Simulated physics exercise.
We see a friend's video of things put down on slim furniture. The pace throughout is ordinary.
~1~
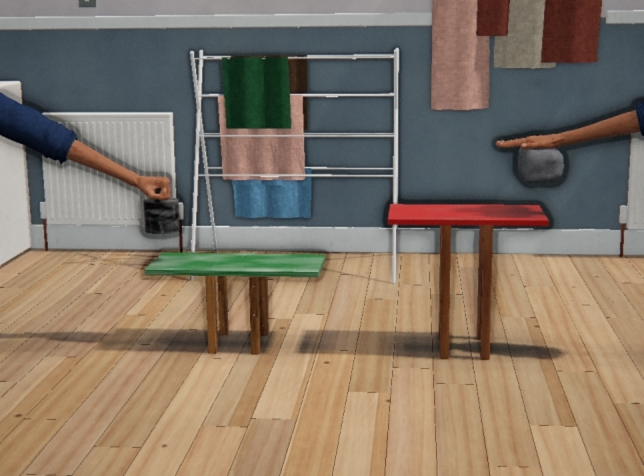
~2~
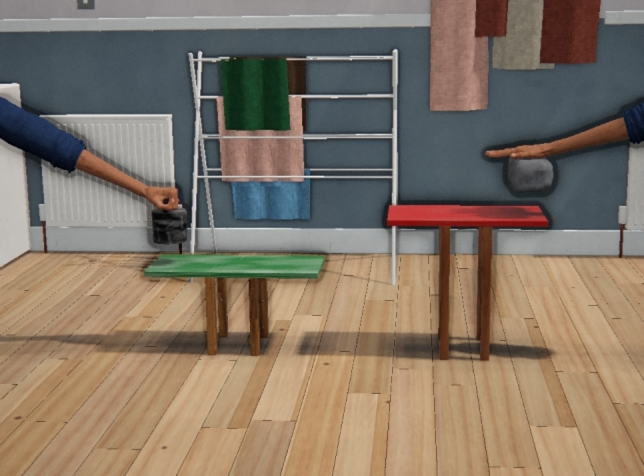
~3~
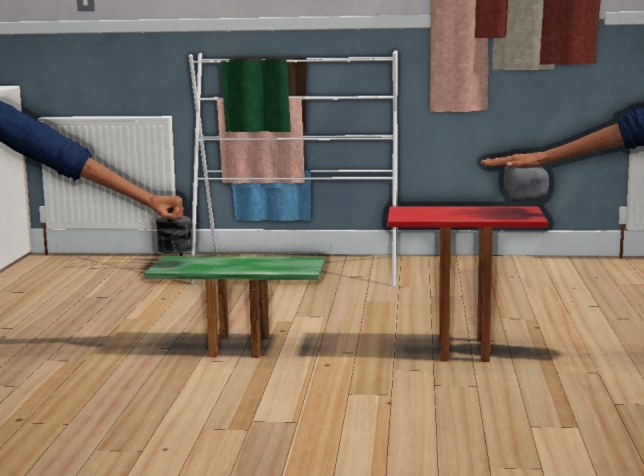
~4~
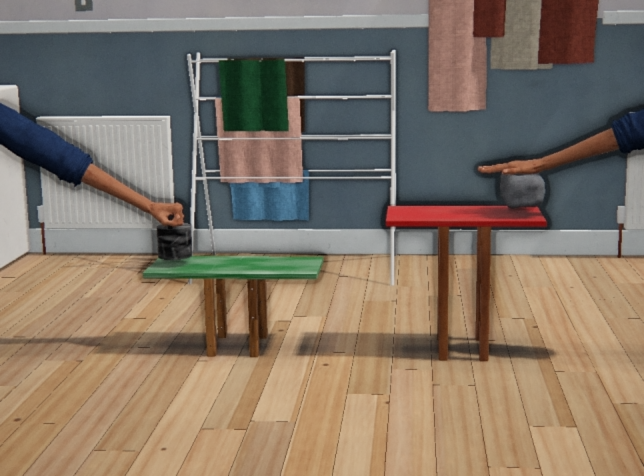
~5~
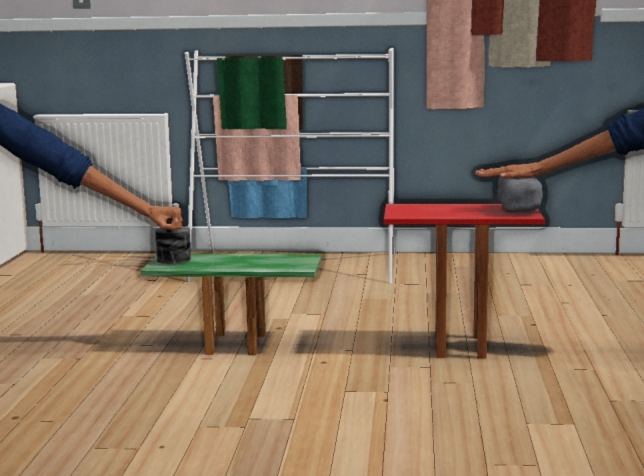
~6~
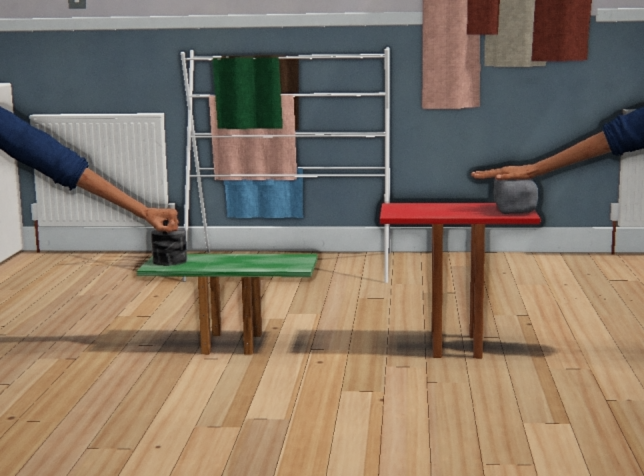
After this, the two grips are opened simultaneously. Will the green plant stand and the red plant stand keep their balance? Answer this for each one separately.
I expect the green plant stand will topple. I expect the red plant stand will stay upright.
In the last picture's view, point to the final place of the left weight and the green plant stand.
The left weight around (34, 328); the green plant stand around (156, 277).
Then, 0.38 s past the last view, green plant stand leaning 24° off how it started near (194, 262); red plant stand at rest near (458, 214).
Then, 0.56 s past the last view, green plant stand leaning 56° off how it started near (152, 271); red plant stand at rest near (458, 214).
Finally, the green plant stand goes over, near (156, 277); the red plant stand keeps steady, near (458, 214).
